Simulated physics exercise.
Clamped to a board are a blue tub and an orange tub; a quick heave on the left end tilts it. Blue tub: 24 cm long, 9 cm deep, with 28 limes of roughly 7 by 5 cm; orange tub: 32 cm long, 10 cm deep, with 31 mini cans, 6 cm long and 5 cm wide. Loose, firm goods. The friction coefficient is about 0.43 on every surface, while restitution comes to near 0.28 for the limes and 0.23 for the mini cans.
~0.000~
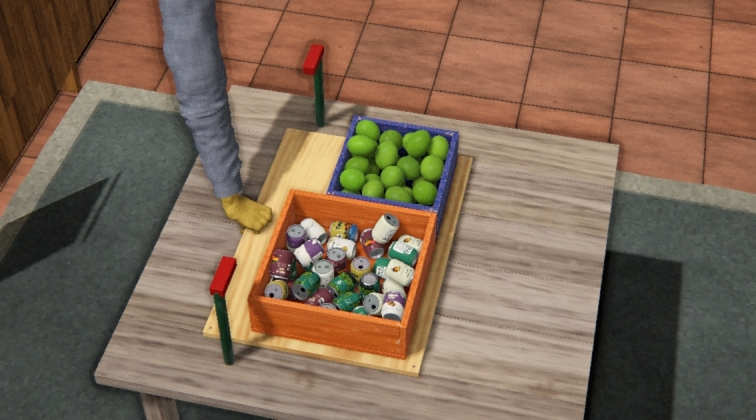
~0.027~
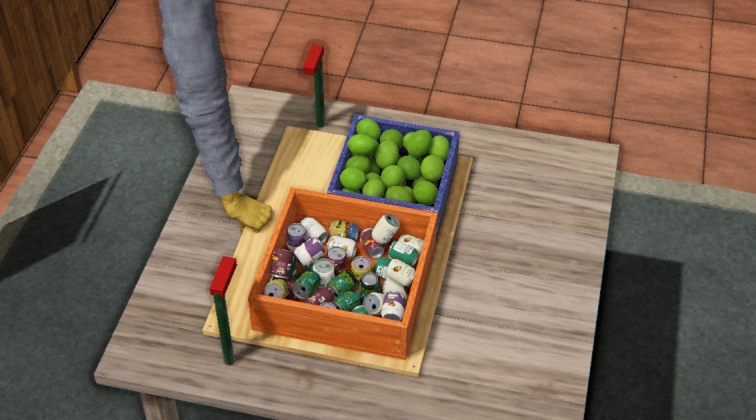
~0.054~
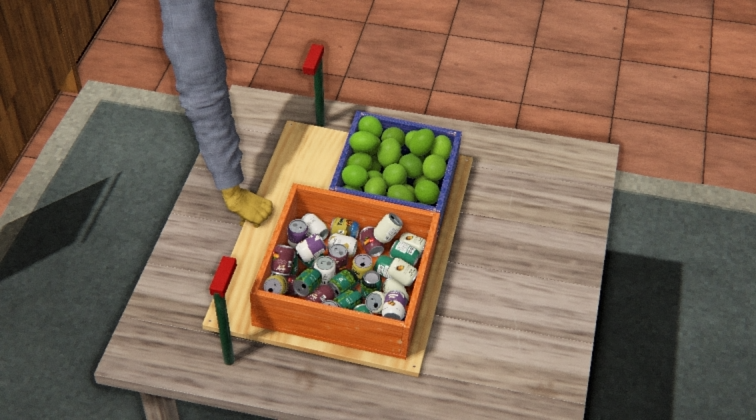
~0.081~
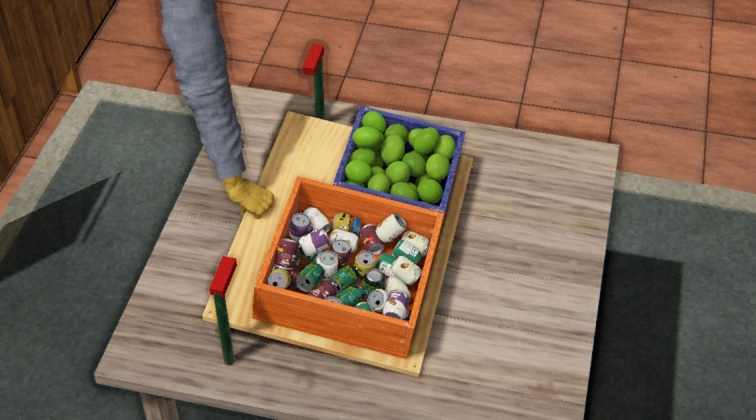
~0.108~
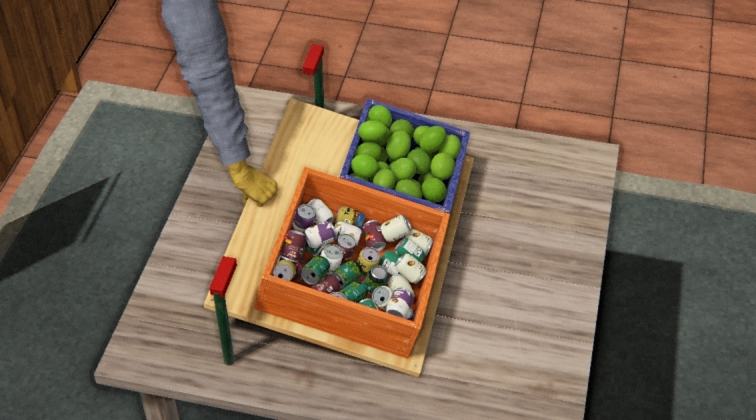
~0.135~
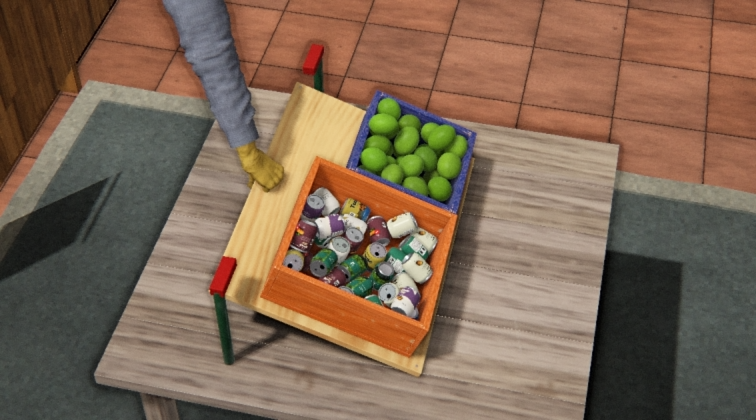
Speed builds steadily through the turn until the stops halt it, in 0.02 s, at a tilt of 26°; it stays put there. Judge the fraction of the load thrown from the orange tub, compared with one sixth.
It loses a share exceeding a sixth.
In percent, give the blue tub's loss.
Loss for the blue tub - 30 per cent.
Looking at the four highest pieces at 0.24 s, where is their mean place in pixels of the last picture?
(365, 213), roughly.
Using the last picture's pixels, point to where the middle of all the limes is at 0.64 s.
In the last picture they centre on about (446, 170).
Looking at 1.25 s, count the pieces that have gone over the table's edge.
The total is close to 8.
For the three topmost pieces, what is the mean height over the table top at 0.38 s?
I'd put it close to 30 cm.
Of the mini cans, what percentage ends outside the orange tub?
Somewhere close to 35 per cent, I reckon.
After 0.14 s, the lift is arrested.
After 0.24 s, tilt 26°; 0 of 28 out of the blue tub and 0 of 31 out of the orange tub.
After 0.38 s, tilt 26°; 4 of 28 out of the blue tub and 0 of 31 out of the orange tub.
After 0.64 s, tilt 26°; 9 of 28 out of the blue tub and 11 of 31 out of the orange tub.
Final count (at 1.25 s), 9 of 28 out of the blue tub and 11 of 31 out of the orange tub. Asked share, 11 of 31, 35 per cent.
